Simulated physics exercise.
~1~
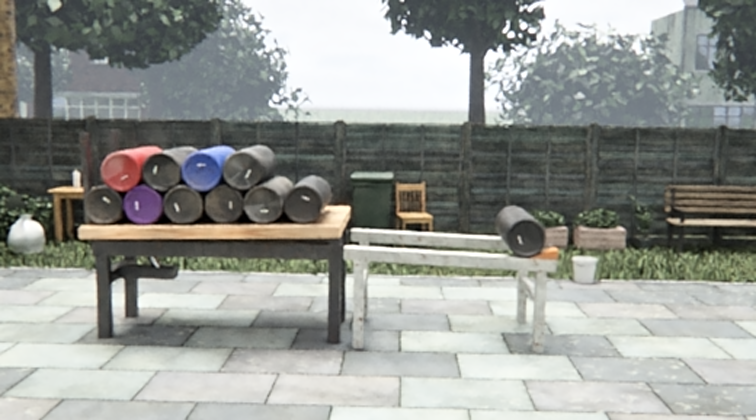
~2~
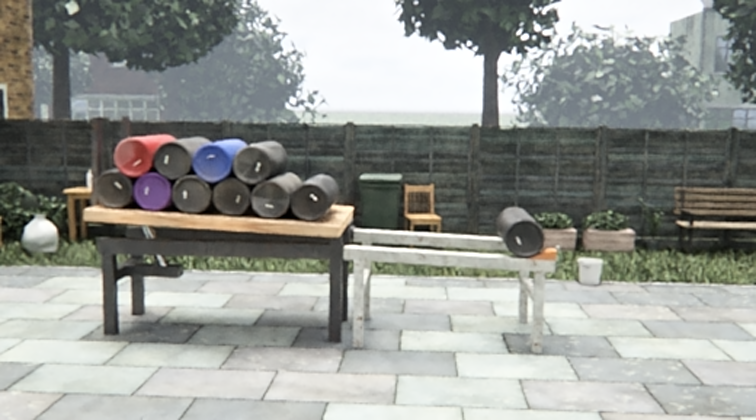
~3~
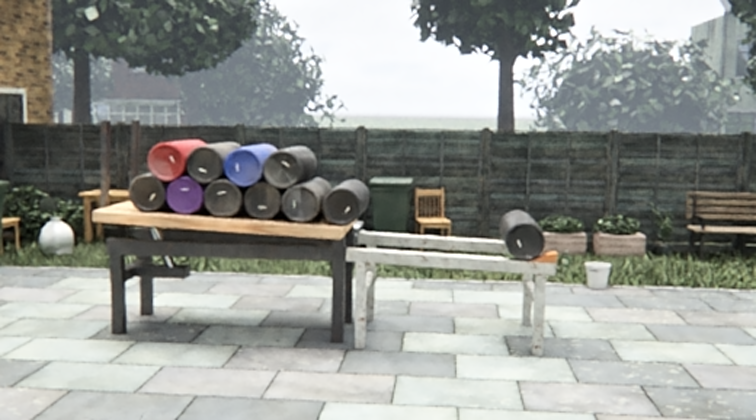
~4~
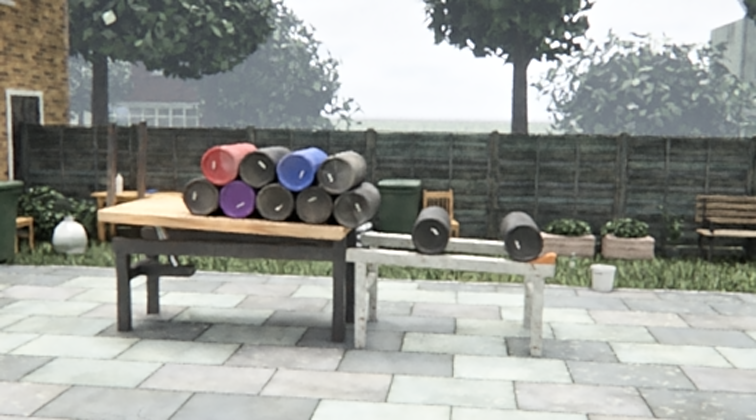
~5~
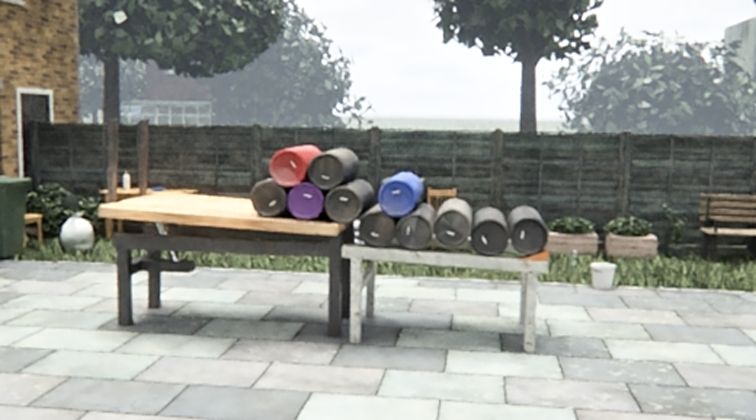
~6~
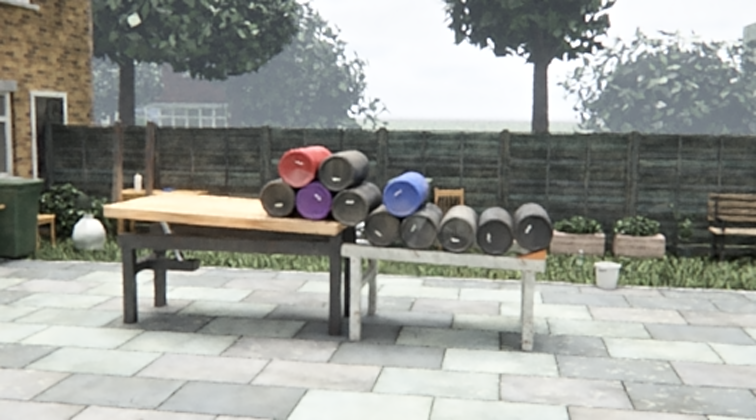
A long wooden-topped table with dark legs stands on a paved yard, seen from the side, with a lower white rack at its right and a dark fence and trees behind. Dark cylinders are stacked in two rows on the table, with a red and a blue one on top and a purple one below, while one dark cylinder sits at the rack's far end. The stack rolls right, and dark cylinders pass onto the rack, lining up against the first. The blue one follows and rests on top of them. The red and purple ones stop on the table's right end.
